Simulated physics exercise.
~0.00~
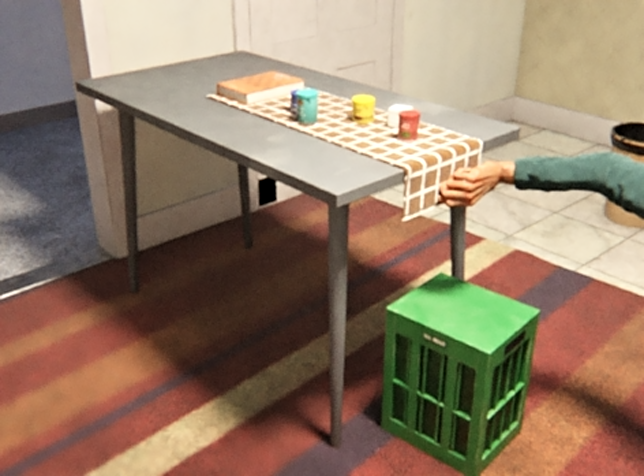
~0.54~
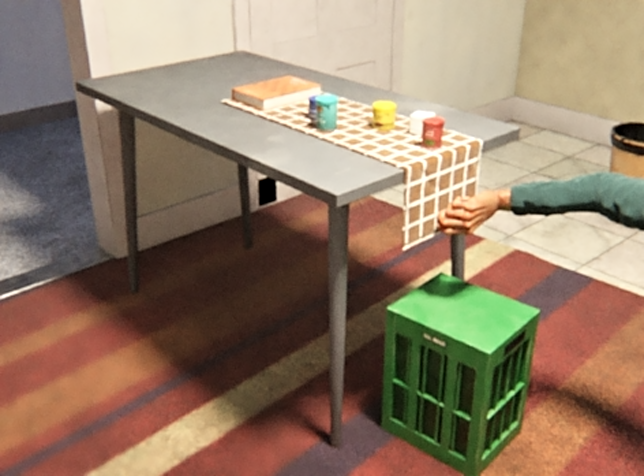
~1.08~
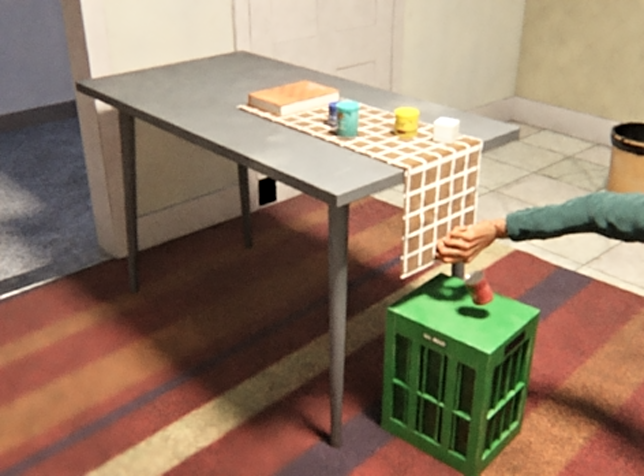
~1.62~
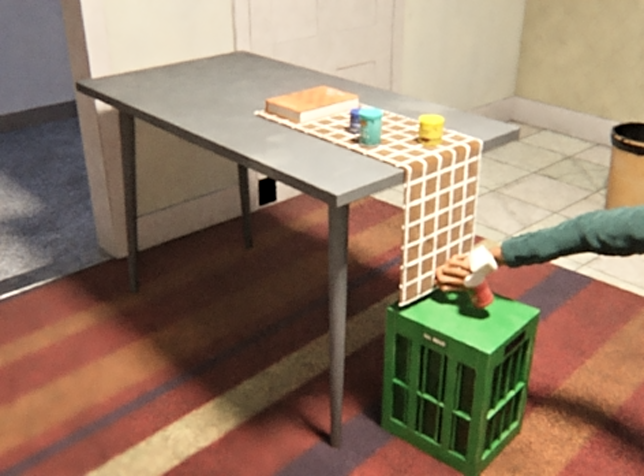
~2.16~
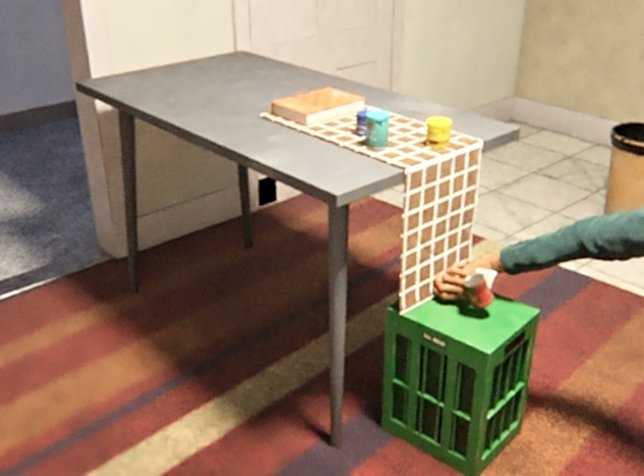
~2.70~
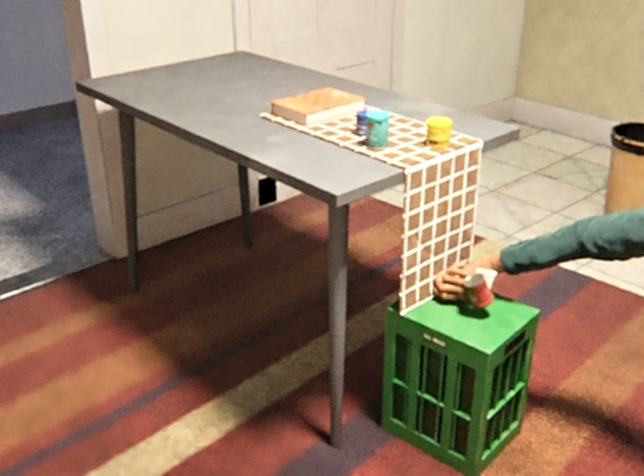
At first, a brown checked runner lies on a gray table with a wooden box and several small colored containers on it, while a hand grips its hanging end above a green crate. The hand draws the cloth down, and everything on it slides along to the right. The red can goes over the edge and lands upside down on the crate. The white cube follows, tipping as it drops beside the can. Finally the cloth's end rests on the crate and all is still, with the turquoise can, yellow pot, blue container and box still on the table.
